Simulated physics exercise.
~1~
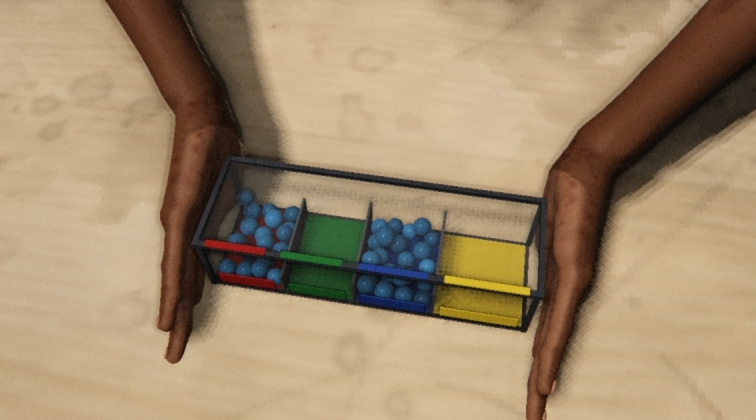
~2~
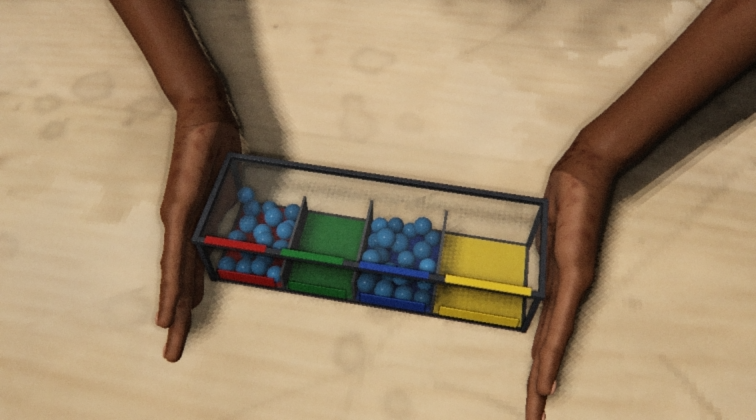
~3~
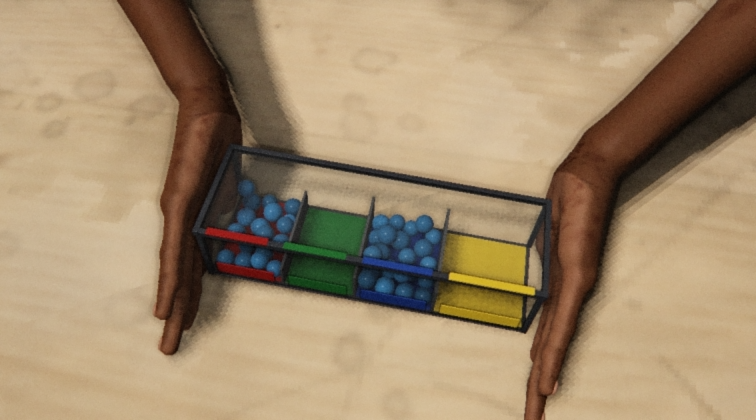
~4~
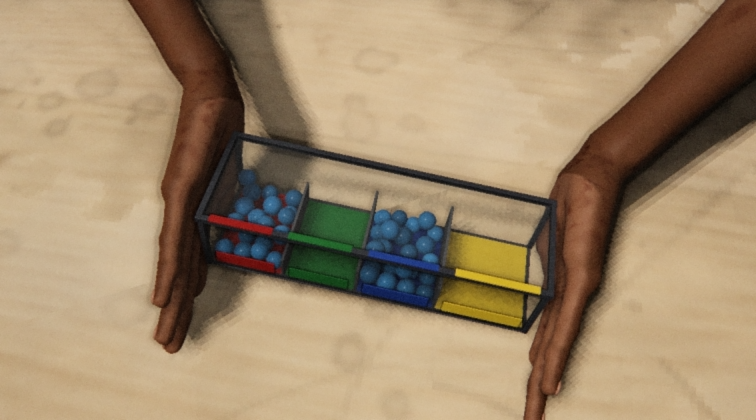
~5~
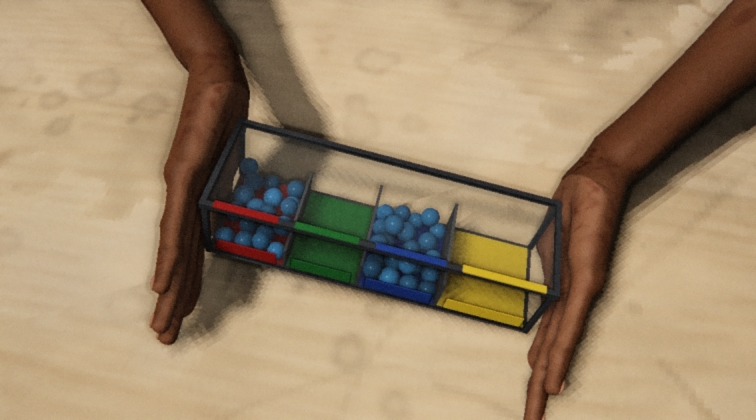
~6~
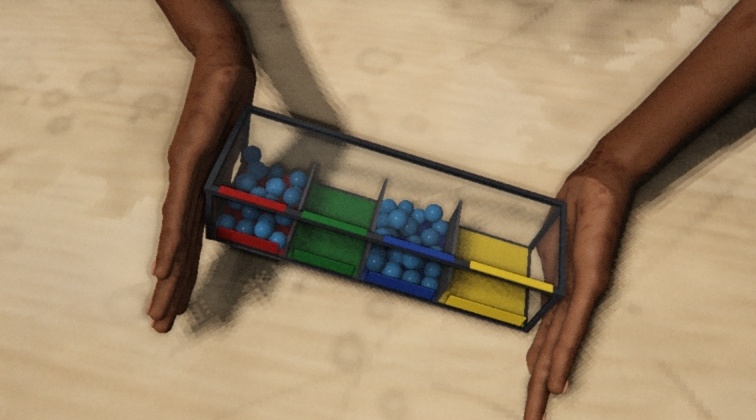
Two hands hold a clear, dark-edged box above a pale surface, its red and blue compartments holding blue balls while the green and yellow ones are empty. The hands barely move it at first, then gradually raise its left end, tilting it modestly as the balls stay in their compartments.
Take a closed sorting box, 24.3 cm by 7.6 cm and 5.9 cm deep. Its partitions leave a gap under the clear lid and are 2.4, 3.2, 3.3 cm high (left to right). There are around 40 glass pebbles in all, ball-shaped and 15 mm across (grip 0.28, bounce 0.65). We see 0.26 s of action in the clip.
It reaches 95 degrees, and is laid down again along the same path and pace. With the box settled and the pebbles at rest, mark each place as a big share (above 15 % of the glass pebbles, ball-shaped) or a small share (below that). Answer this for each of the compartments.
Red: Small share. Blue: Big share. Green: Small share. Yellow: Big share.
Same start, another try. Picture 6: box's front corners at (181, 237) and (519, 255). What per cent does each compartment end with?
Red 95, blue 10, green 0, yellow 0.
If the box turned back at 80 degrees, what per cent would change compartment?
40 %.
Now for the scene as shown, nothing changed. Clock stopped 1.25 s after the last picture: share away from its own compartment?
15 %.
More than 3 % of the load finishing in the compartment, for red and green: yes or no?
Checking red: It falls short; checking green: It clears.
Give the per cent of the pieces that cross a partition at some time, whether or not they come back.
The share comes out near 80 per cent.
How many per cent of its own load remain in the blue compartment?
Fraction kept: Approx. 40 %.
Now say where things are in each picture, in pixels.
In the first frame, box tilt 0 degrees, front corners at (199, 242) and (538, 293); red 45 %, blue 55 %.
In the second frame, box tilt 1 degrees, front corners at (199, 238) and (539, 293).
In the third frame, box tilt 3 degrees, front corners at (200, 230) and (542, 293).
In the fourth frame, box tilt 6 degrees, front corners at (203, 216) and (547, 292), lowest corner right back.
In the fifth frame, box tilt 10 degrees, front corners at (207, 202) and (553, 292), lowest corner right back.
In the sixth frame, box tilt 13 degrees, front corners at (212, 187) and (559, 291), lowest corner right back; red 45 %, blue 55 %.
Then, 1.25 s after the last picture, tilt 95 degrees; red 40 %, blue 50 %, green 10 %, yellow 10 %.
Then, 2.09 s after the last picture, tilt 43 degrees; blue 30 %, green 10 %, yellow 60 %.
Then, 2.95 s after the last picture, tilt 0 degrees; blue 30 %, green 10 %, yellow 60 %.
In the end, red 0 %, blue 30 %, green 10 %, yellow 60 %.
